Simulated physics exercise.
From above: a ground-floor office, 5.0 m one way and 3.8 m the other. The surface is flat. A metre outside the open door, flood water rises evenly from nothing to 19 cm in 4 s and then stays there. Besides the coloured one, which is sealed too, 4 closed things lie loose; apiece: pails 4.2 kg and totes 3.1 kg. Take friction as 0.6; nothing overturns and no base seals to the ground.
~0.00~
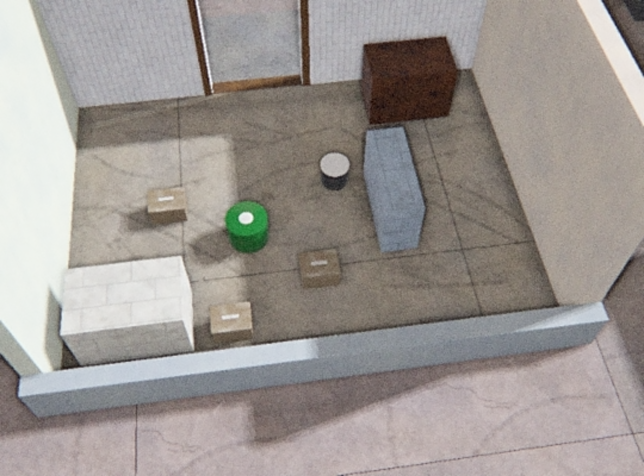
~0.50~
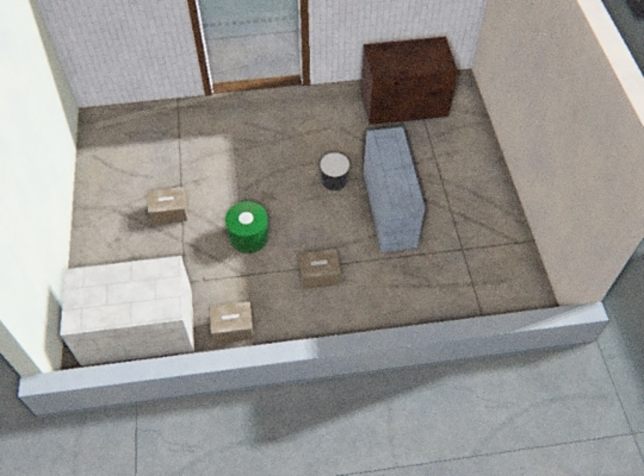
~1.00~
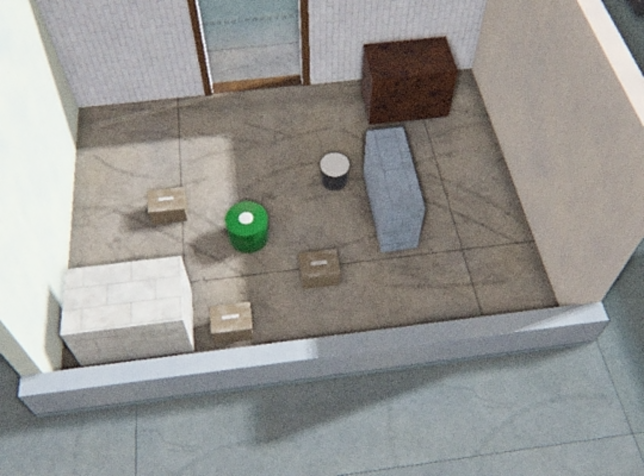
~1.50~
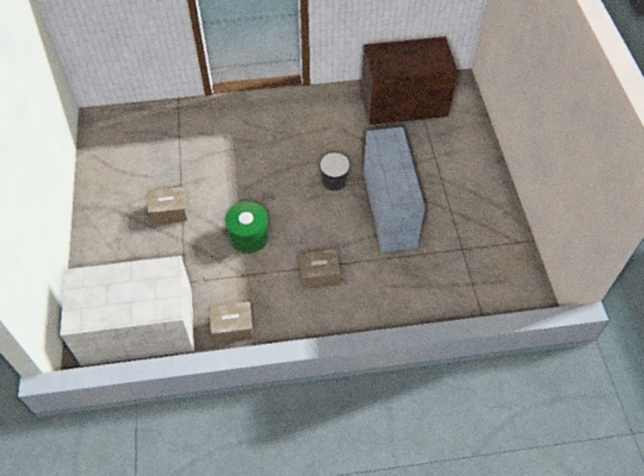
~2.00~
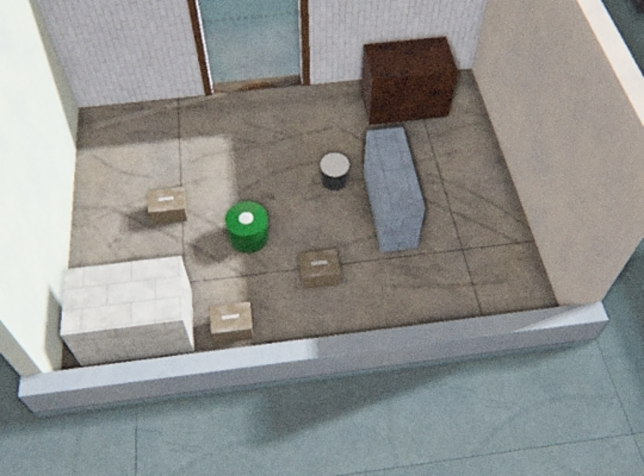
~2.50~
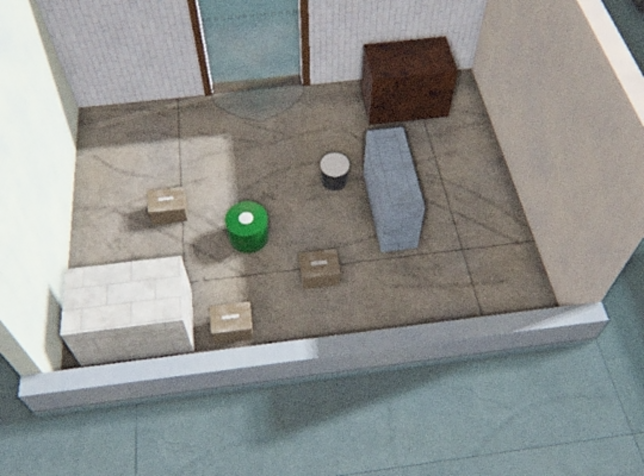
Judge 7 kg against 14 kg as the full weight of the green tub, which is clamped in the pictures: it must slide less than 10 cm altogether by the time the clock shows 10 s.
For it, only the larger load is enough.
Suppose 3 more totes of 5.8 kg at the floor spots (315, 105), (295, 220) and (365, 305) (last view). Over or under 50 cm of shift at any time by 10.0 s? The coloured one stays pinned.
In that order: Short of it, more, past it.
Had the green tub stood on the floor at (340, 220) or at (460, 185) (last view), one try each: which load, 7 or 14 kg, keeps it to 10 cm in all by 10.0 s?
In that order: It takes the larger; the smaller is enough.
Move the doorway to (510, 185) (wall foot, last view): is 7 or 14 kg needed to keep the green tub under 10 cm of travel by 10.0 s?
Then the lower weight is enough.
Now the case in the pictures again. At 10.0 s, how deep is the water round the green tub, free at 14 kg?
Roughly 7 cm.
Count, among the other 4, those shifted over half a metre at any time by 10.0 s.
3 of them.
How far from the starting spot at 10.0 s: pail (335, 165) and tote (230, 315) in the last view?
In turn: 200 cm, 40 cm.
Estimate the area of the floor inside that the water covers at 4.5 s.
Roughly 6.0 m2.
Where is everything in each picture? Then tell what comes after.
In the first frame, the green tub at (246, 218) rests on the ground; 0.0 m2 under water; 0 of 5 have shifted.
In the second frame, the green tub at (246, 218), on the bottom; 0.0 m2 under water; 0 of 5 have shifted.
In the third frame, the green tub at (246, 218) rests on the ground; water covers 0.0 m2; 0 of 5 have shifted.
In the fourth frame, the green tub at (246, 218), on the bottom; 0.0 m2 under water; 0 of 5 have shifted.
In the fifth frame, the green tub at (246, 218), on the bottom; 0.0 m2 under water; 0 of 5 have shifted.
In the sixth frame, the green tub at (246, 218) rests on the ground; water covers 0.4 m2; 0 of 5 have shifted.
After 3.5 s the green tub would be 0 cm from its start with 7 kg and 0 cm from its start with 14 kg; 0 cm of water round it then.
After 4.5 s the green tub would be 1 cm from its start with 7 kg and 0 cm from its start with 14 kg; 3 cm of water round it then.
After 7.0 s the green tub would be 93 cm from its start with 7 kg and 0 cm from its start with 14 kg; 4 cm of water round it then.
After 10.0 s the green tub would be 95 cm from its start with 7 kg and 0 cm from its start with 14 kg; 7 cm of water round it then.
